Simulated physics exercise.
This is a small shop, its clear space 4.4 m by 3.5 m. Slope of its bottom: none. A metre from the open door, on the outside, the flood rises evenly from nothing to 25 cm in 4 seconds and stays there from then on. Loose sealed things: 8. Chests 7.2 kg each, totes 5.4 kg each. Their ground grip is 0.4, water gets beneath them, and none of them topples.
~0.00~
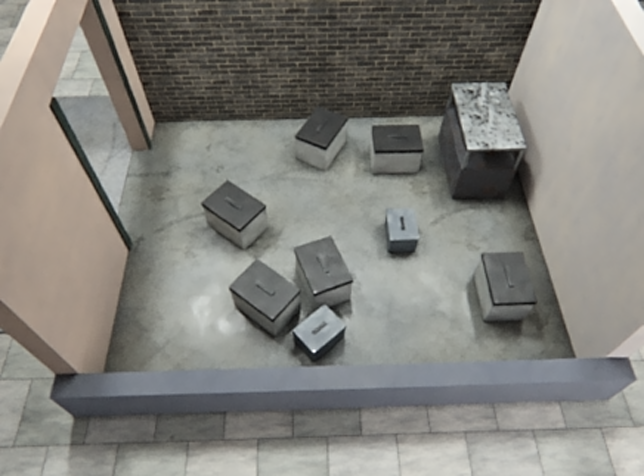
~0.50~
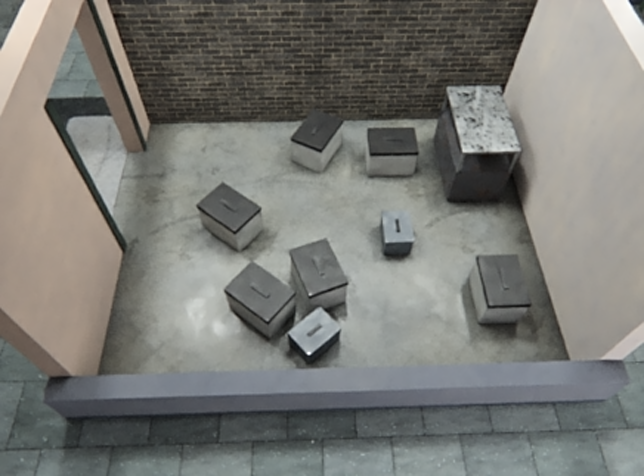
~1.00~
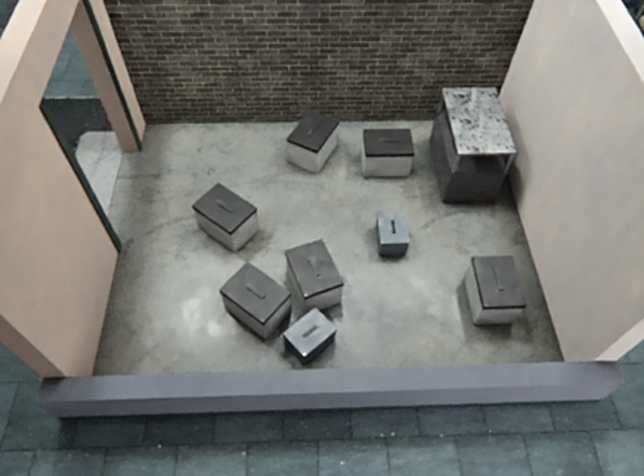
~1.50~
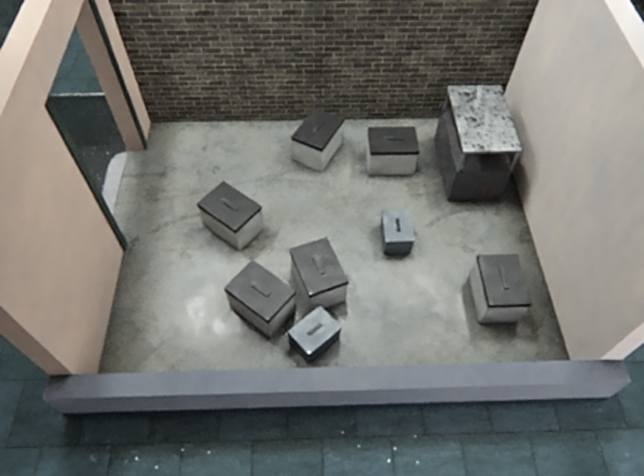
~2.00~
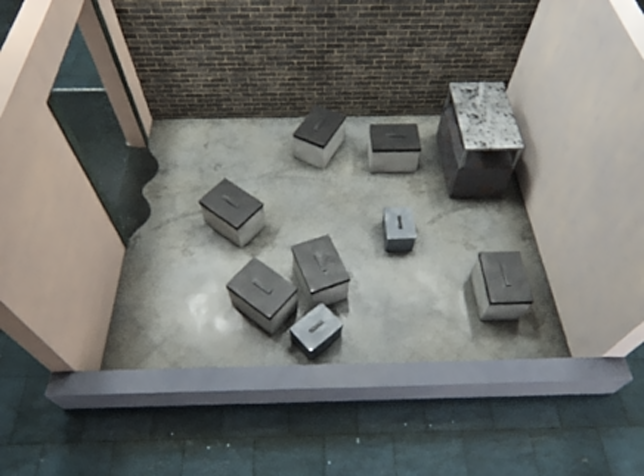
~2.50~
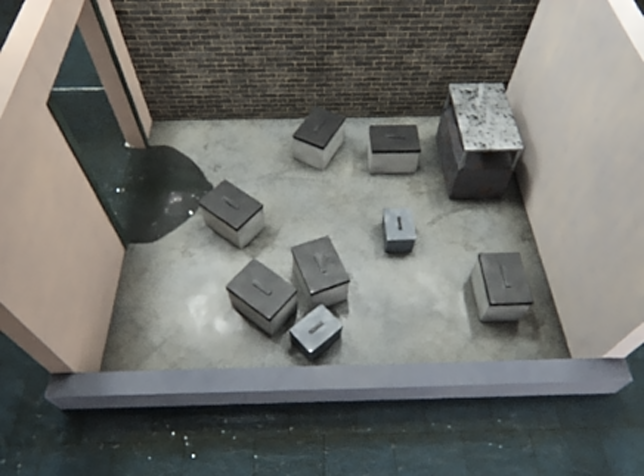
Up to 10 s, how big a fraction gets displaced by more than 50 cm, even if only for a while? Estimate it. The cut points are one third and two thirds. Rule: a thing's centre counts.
It falls at two thirds or higher.
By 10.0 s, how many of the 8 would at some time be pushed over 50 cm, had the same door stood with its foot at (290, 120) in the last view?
Result: 7.
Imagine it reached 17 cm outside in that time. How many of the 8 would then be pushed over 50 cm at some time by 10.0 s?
I count 7 of them in that case.
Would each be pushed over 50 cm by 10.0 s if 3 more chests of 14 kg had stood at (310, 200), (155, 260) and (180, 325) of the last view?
For each in turn I get a greater distance, a smaller distance and a smaller distance.
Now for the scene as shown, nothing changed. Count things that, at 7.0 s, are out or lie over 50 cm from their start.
Count then: 6.
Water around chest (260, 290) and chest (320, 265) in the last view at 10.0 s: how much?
About 6 and 14 cm.
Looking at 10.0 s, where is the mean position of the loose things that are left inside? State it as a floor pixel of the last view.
Near (380, 272).
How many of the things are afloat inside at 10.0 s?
The count is 8.
After 3.5 s 0 of 8 are over 50 cm from their spots; 0 afloat.
After 4.5 s 2 of 8 are over 50 cm from their spots; 0 afloat.
After 7.0 s 6 of 8 are over 50 cm from their spots; 7 afloat.
After 10.0 s 7 of 8 are over 50 cm from their spots, and 8 have been at some point; 8 afloat.
